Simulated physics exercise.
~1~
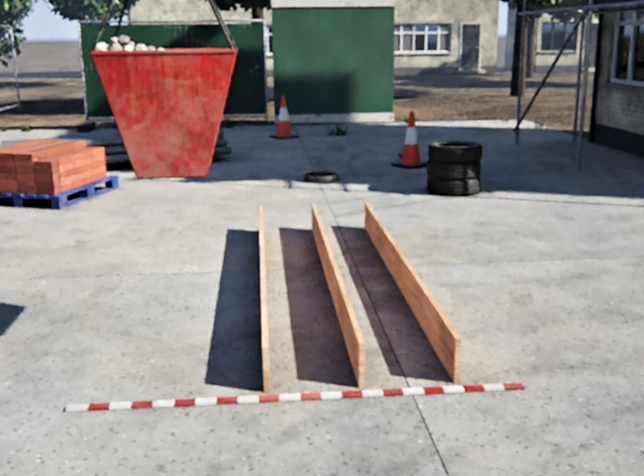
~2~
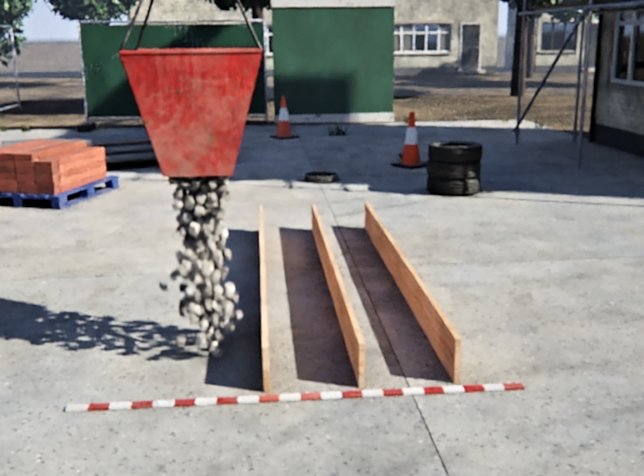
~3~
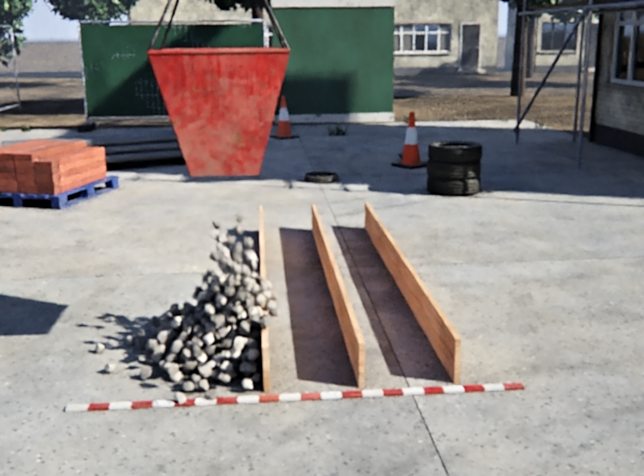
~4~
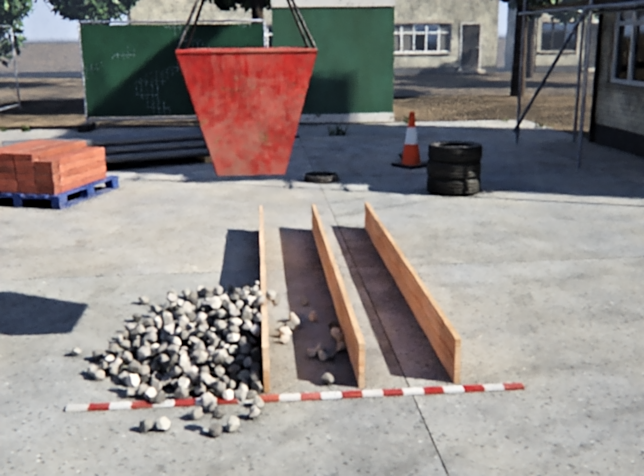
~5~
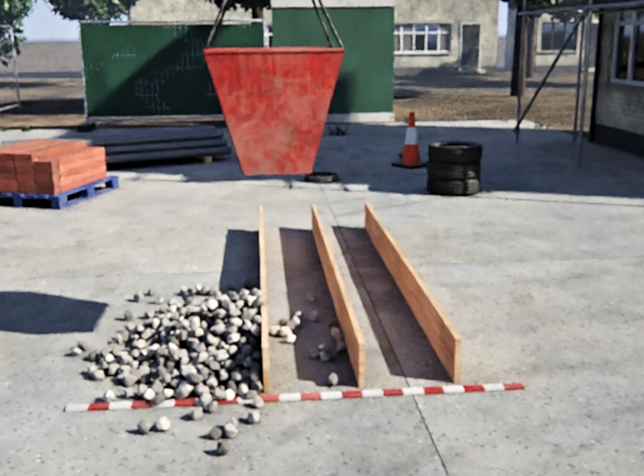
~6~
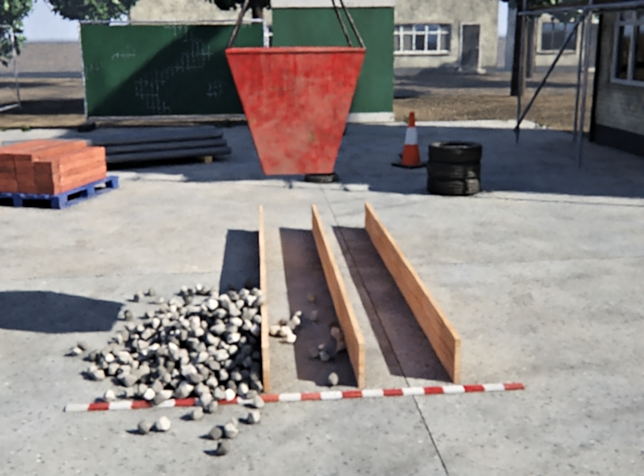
A red skip moves right, dropping grey stones that mostly pile left of the wooden planks.
